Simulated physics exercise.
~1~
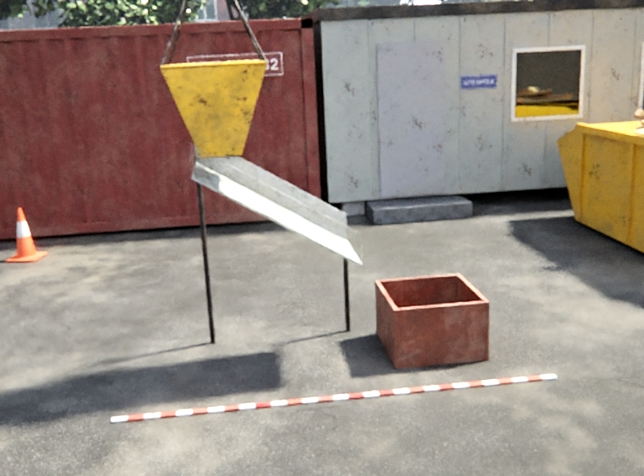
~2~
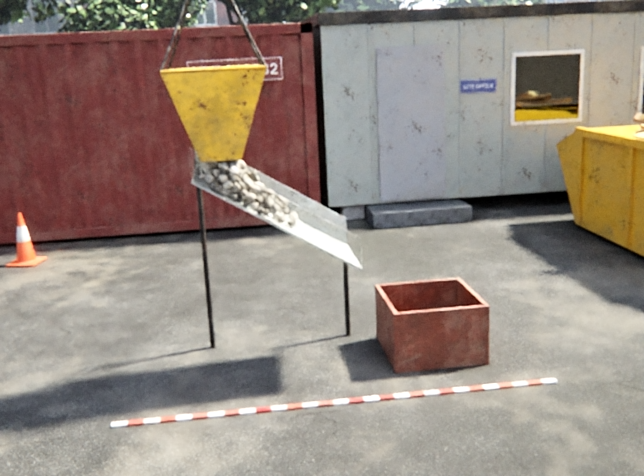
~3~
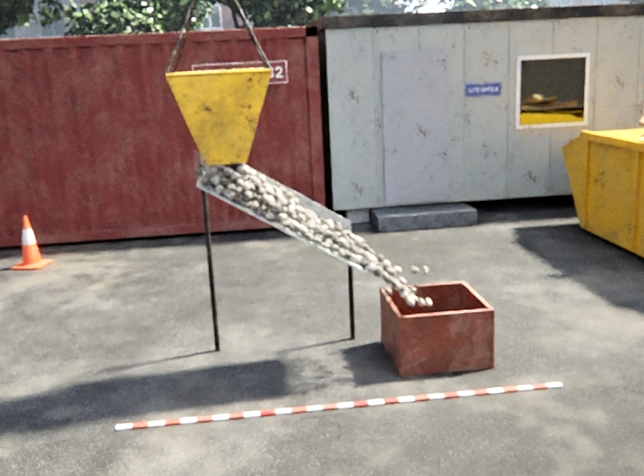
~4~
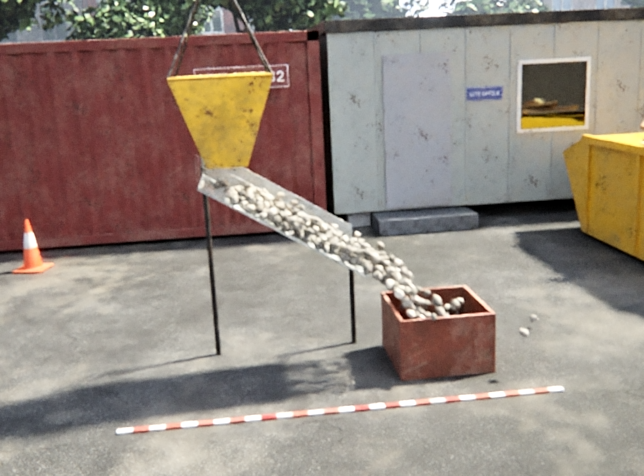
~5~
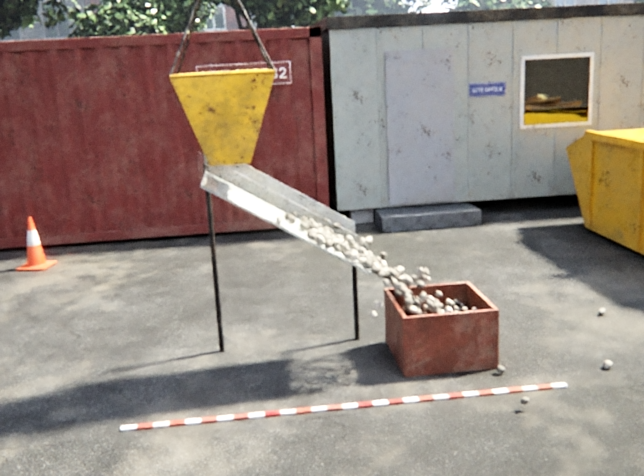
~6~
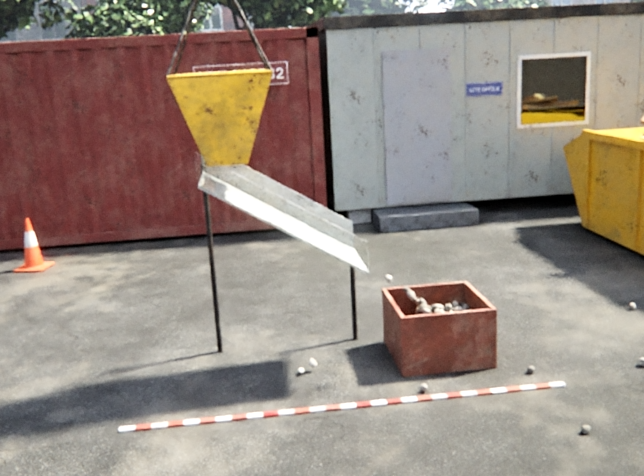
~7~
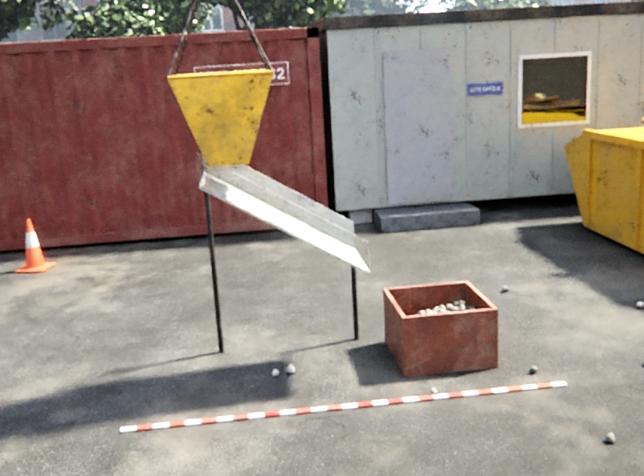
Pale rounded stones pour from a hanging yellow skip, slide down a sloping steel chute to the right and drop into an open reddish-brown bin, where most settle, while a few bounce out and end up scattered on the tarmac around it.
